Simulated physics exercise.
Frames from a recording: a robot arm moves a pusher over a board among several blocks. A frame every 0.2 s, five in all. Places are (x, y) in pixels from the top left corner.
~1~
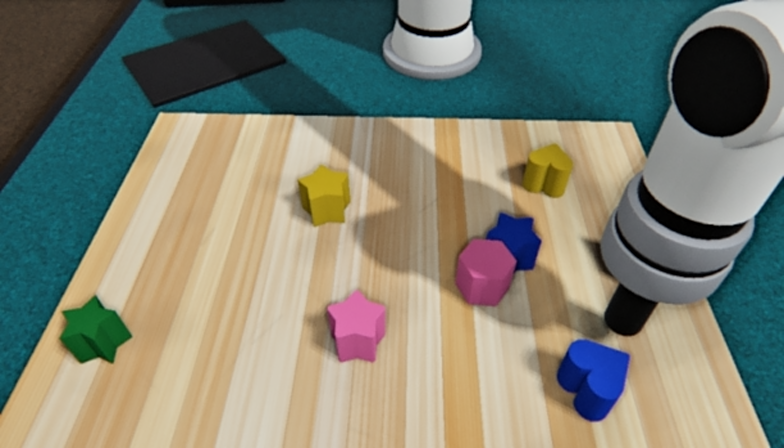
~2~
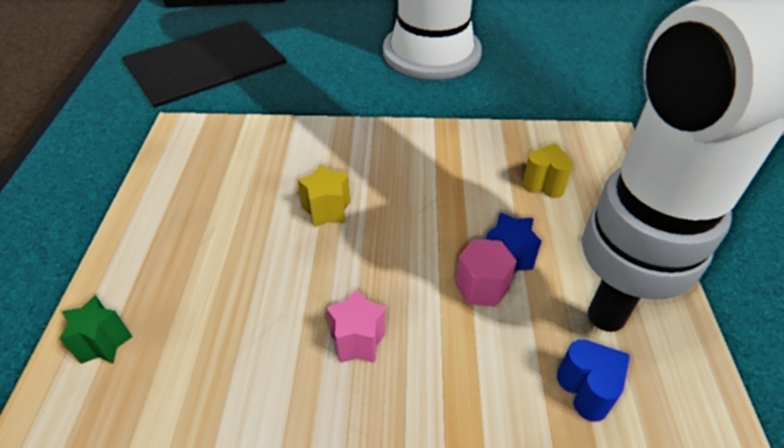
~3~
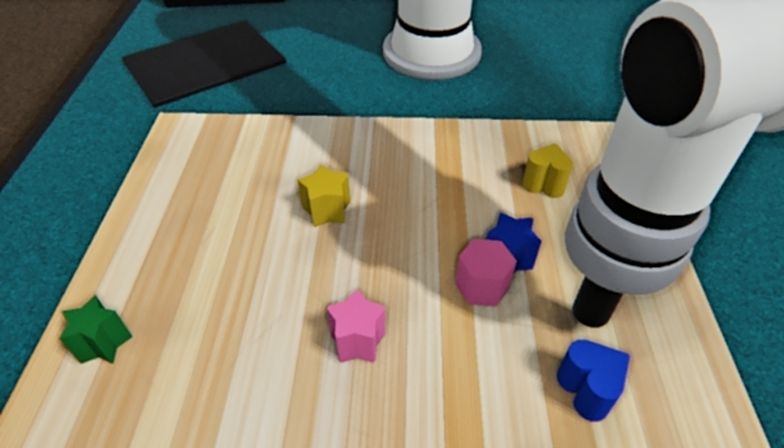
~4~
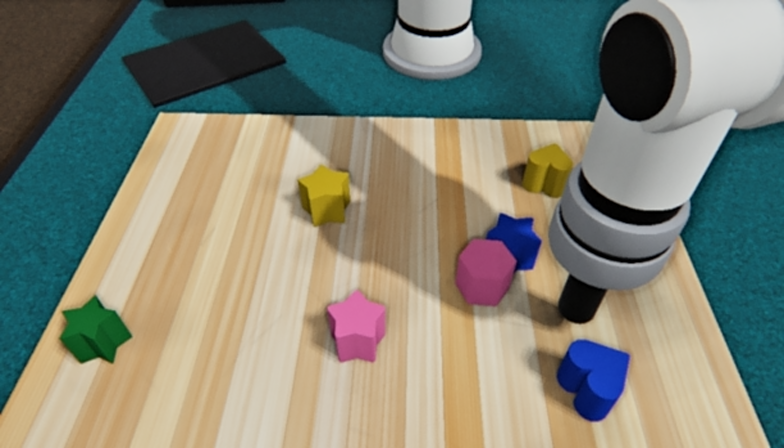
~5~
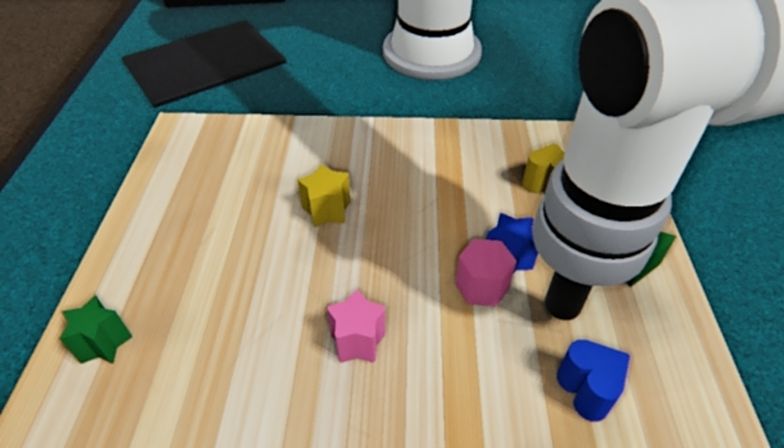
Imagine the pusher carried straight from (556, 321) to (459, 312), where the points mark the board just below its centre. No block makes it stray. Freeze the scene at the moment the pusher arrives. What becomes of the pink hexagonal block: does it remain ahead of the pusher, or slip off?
In the end it is beside or behind the pusher.
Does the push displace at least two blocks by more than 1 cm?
It seems not.
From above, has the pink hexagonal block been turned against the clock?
No
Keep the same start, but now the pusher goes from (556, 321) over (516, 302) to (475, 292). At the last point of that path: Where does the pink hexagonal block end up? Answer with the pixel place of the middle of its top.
When the path ends, it will be at (445, 242).
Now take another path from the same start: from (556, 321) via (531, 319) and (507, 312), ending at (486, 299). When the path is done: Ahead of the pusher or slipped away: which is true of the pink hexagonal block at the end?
I expect it to be in front.
On the path given first. Halfway along, pusher (511, 302); nothing pushed yet.
At the end, pusher (462, 298); pink hexagonal block (470, 250), turned 55° clockwise; blue star-shaped block in place.
